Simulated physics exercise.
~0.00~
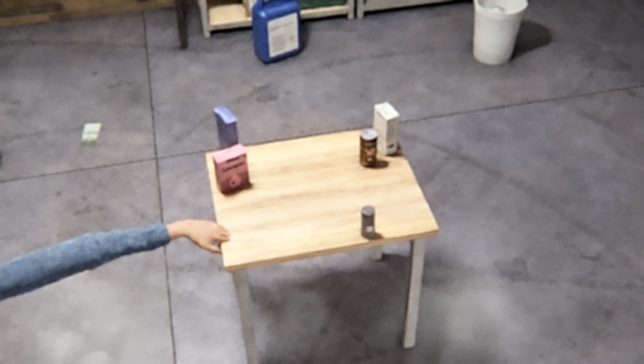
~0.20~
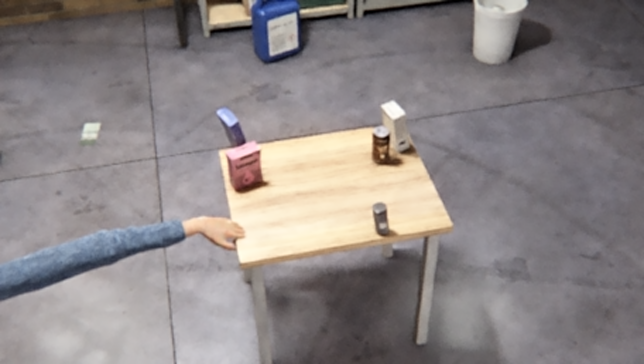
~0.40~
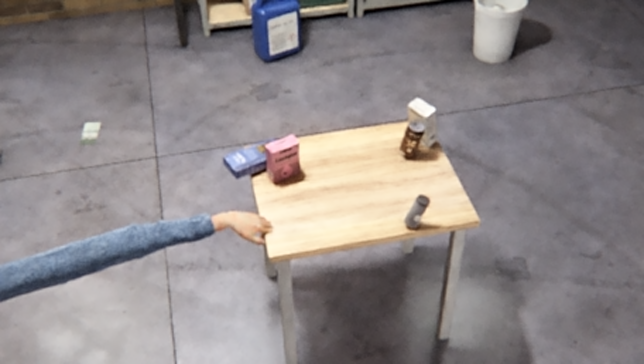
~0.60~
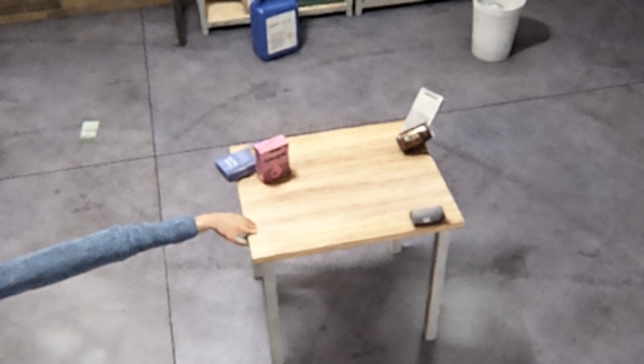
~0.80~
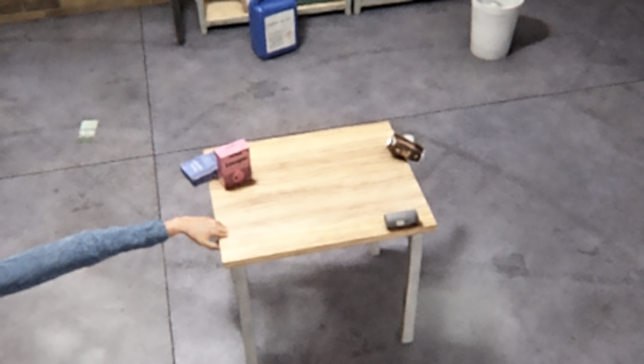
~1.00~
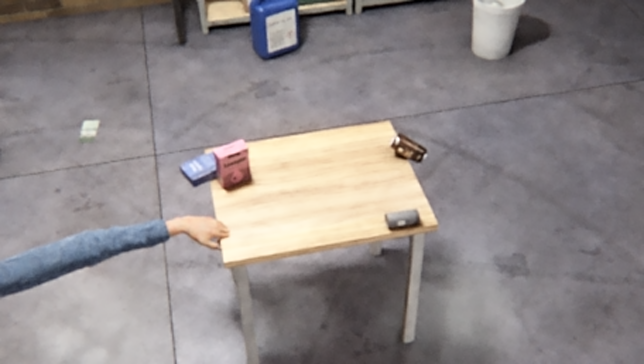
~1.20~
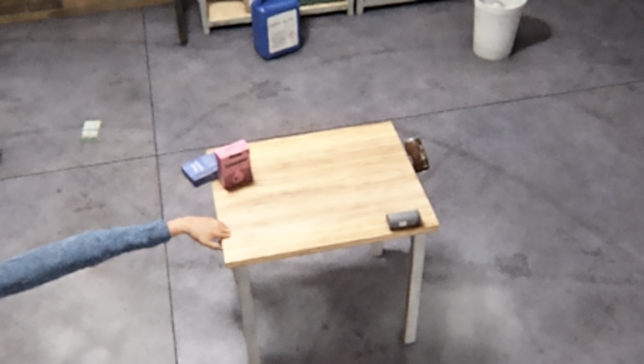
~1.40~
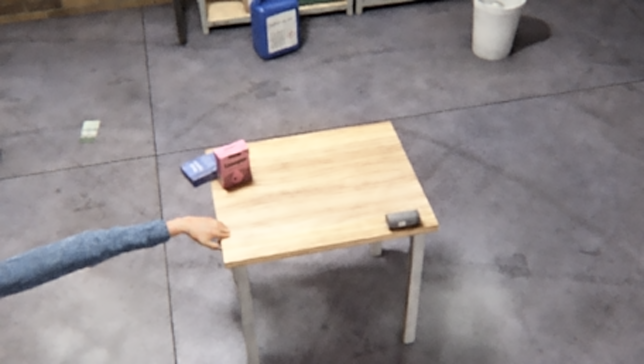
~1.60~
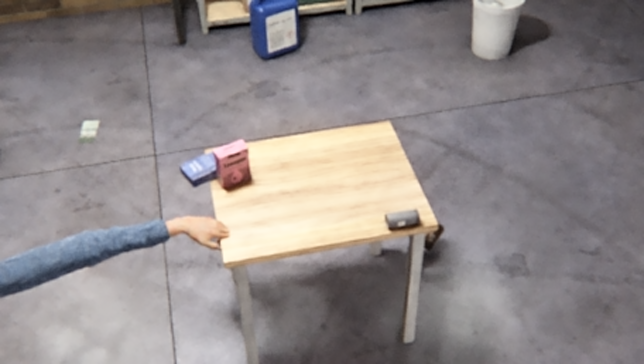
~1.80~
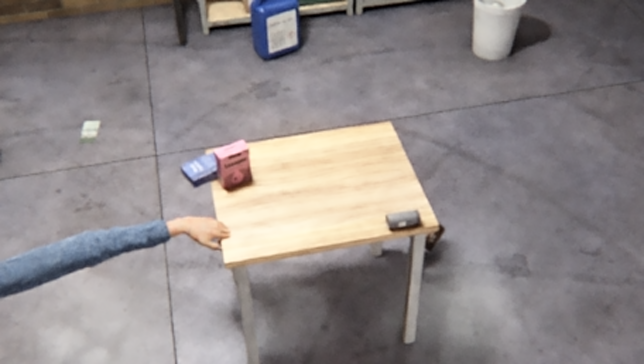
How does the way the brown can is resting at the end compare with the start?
At the start the brown can stands upright on the table, but at the end it lies on its side on the floor.
